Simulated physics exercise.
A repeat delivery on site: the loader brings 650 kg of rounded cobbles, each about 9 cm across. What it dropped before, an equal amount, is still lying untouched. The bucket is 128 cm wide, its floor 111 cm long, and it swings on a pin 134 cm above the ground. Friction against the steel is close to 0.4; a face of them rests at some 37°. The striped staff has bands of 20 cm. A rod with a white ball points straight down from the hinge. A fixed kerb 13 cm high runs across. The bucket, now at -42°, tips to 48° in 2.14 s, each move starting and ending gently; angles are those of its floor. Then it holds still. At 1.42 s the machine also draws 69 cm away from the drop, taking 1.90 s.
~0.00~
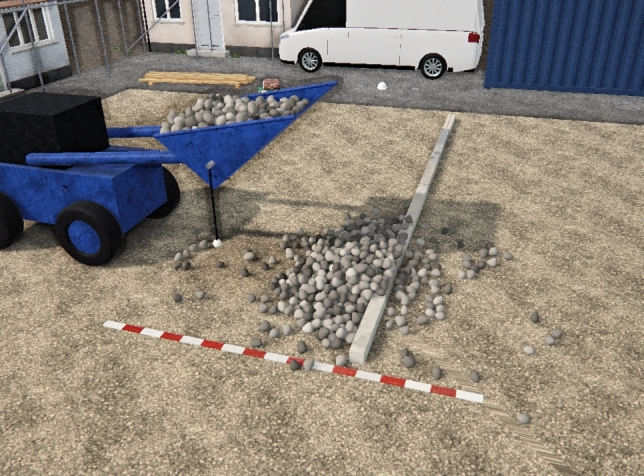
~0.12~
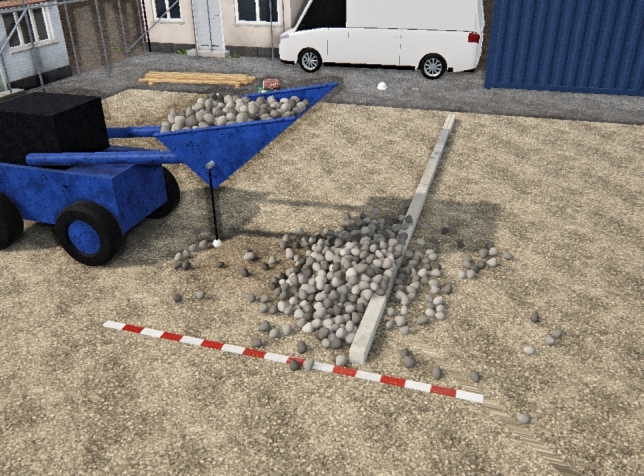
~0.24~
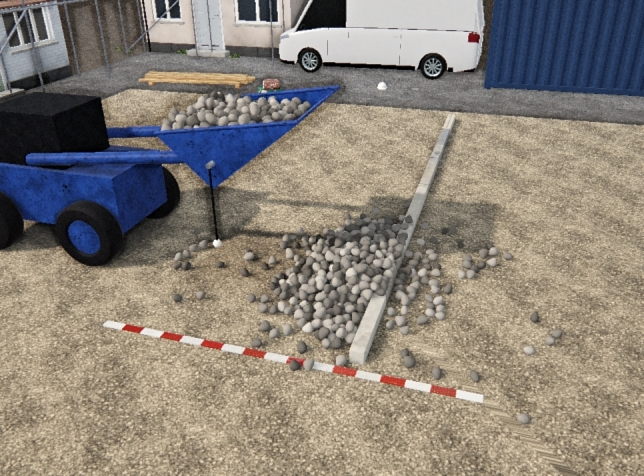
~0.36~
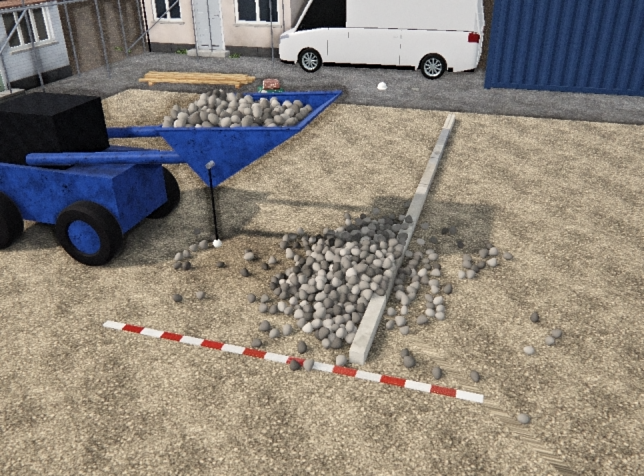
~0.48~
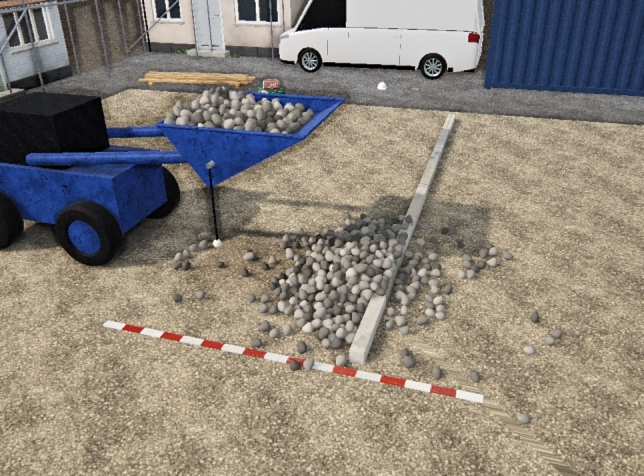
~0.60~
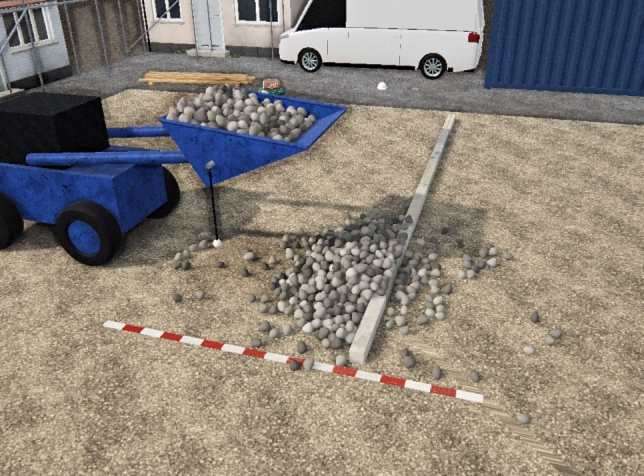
A gravelly yard is seen from above at an angle, with a pale building, a white van and a blue corrugated container along the back. At left, a blue loader with a black block on top holds grey cobbles in its bucket, near a cobble heap across a pale kerb and a red-and-white staff. The bucket gradually tilts back towards level, its cobbles shifting slightly, while everything else and the camera stay still.
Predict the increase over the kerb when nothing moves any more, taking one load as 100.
Some 1 per cent is added.
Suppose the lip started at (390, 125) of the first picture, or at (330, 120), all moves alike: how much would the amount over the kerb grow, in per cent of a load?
About 65 and 10 per cent.
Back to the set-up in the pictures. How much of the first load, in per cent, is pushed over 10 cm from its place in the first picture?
Roughly 10 per cent of them.
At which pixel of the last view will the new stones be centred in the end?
Around (302, 254).
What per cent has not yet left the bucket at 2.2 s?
It holds some 5 per cent.
After 1.6 s the floor is at 34°; in per cent of one load, 92 in the bucket, 96 on this side of the kerb, 12 over the kerb; the foremost stones are at (521, 309).
After 2.2 s the floor is at 48°; in per cent of one load, 4 in the bucket, 185 on this side of the kerb, 12 over the kerb; the foremost stones are at (521, 309).
After 3.8 s the floor is at 48°; in per cent of one load, 0 in the bucket, 188 on this side of the kerb, 13 over the kerb; the foremost stones are at (521, 309).
After 6.5 s the floor is at 48°; in per cent of one load, 0 in the bucket, 188 on this side of the kerb, 13 over the kerb; the foremost stones are at (521, 309). Net gain over the kerb, 1.
